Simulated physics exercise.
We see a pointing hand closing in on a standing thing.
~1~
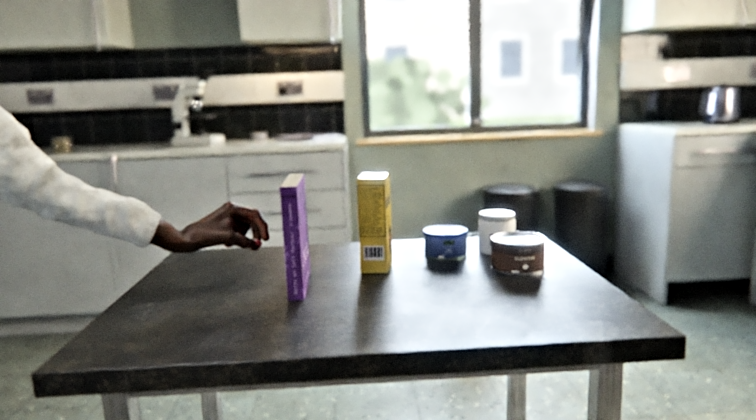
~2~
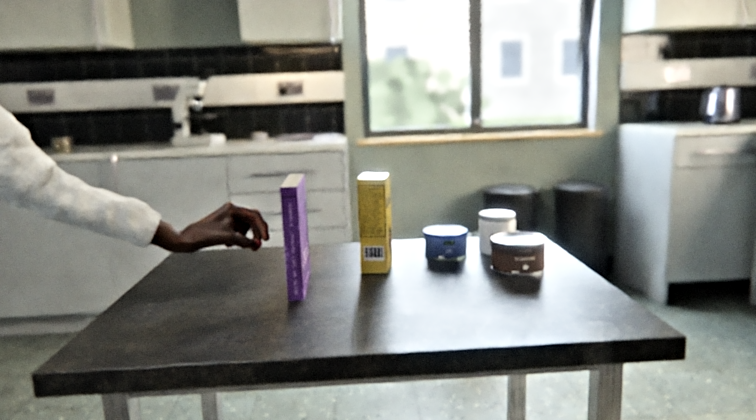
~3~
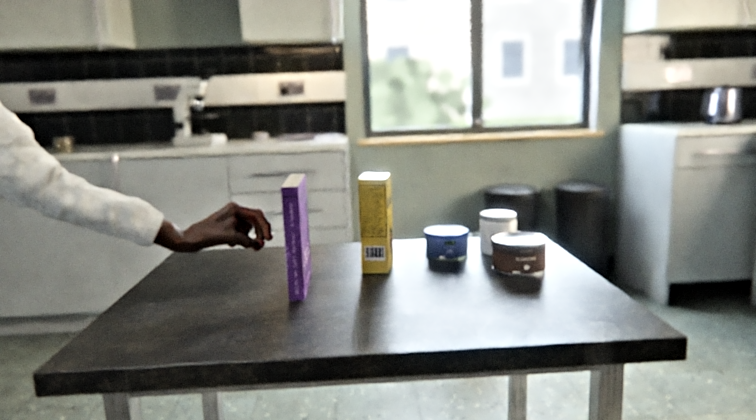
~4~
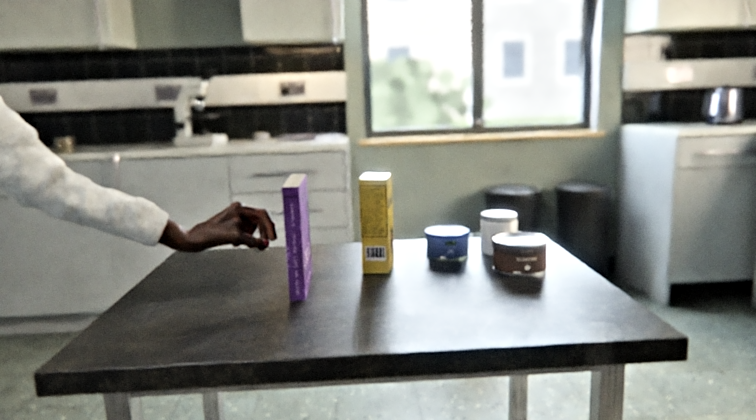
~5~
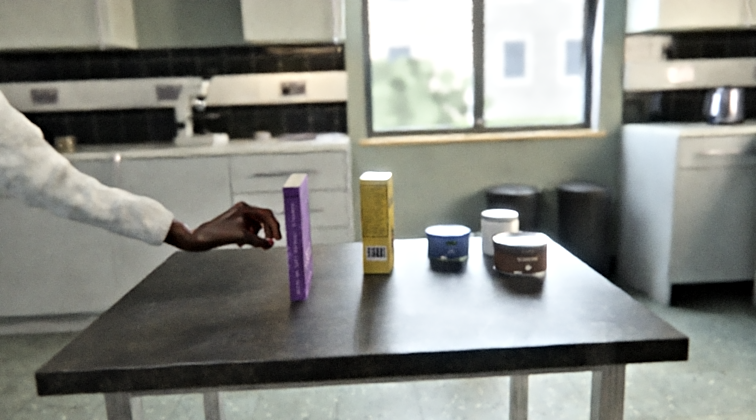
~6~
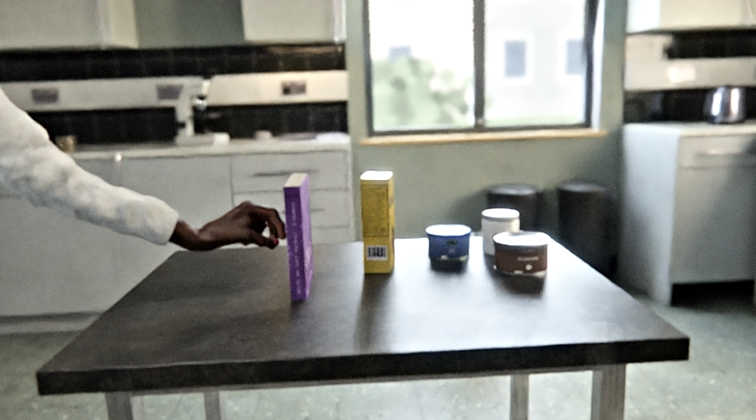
In a kitchen, a purple book and a yellow box stand on a dark table beside three small tubs, while a hand in a white sleeve moves slightly right from the left, closing in on the upright book.
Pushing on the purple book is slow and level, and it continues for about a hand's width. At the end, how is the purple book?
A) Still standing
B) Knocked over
Option B: Knocked over.
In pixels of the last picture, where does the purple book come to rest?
Near pixel (353, 274).
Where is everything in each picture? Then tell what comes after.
The first picture shows purple book (296, 234).
The second picture shows purple book (297, 234).
The third picture shows purple book (298, 234).
The fourth picture shows purple book (298, 234).
The fifth picture shows purple book (299, 234).
The sixth picture shows purple book (300, 233).
Then, 0.50 s after the last picture, purple book tipped 35° from how it was near (335, 237).
Then, 0.60 s after the last picture, purple book tipped 61° from how it was near (349, 251).
Then, 0.70 s after the last picture, purple book on its side near (353, 259).
Then, 0.80 s after the last picture, purple book on its side near (353, 273).
At rest, tipped over on the table, purple book. Seen from the same camera at the end, purple book near (353, 274).
